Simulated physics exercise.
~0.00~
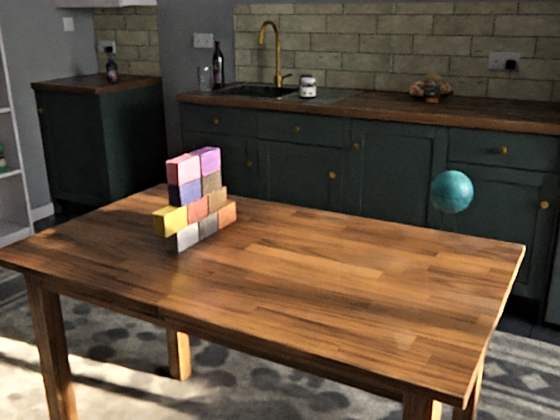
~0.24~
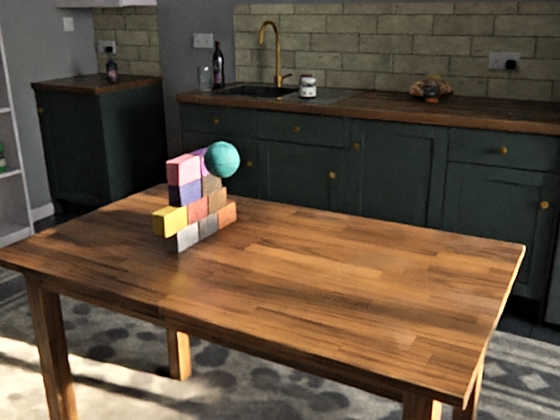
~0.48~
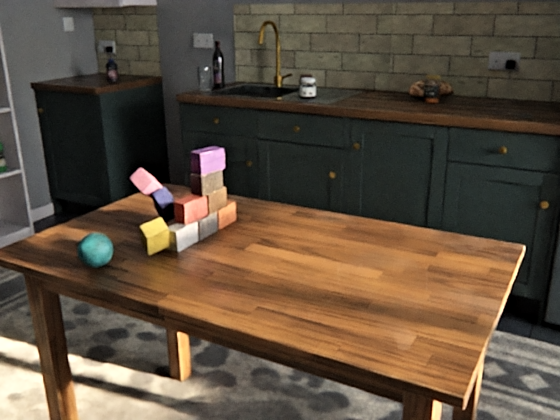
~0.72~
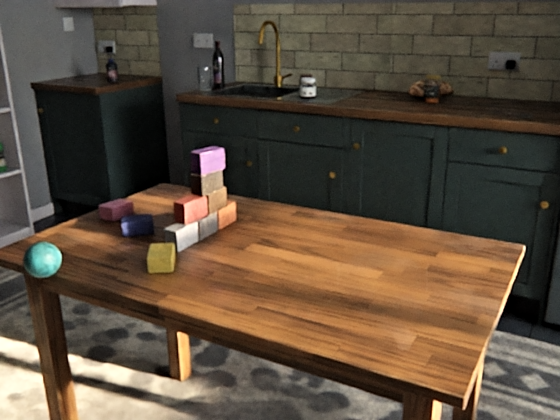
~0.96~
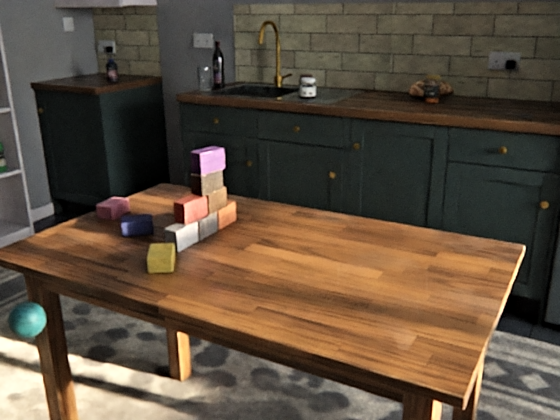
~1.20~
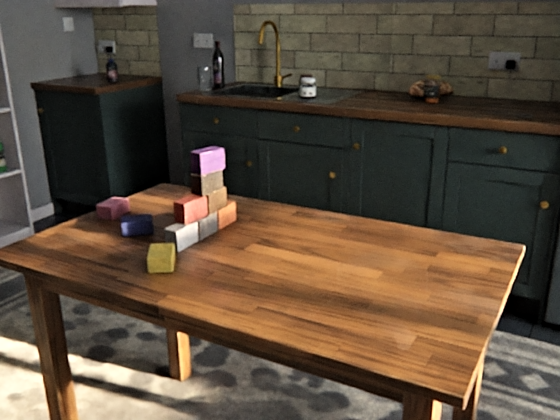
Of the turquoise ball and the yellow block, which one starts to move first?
The turquoise ball moves first, flying left to the pile while the yellow block is still in place. The yellow block tips over only after that.
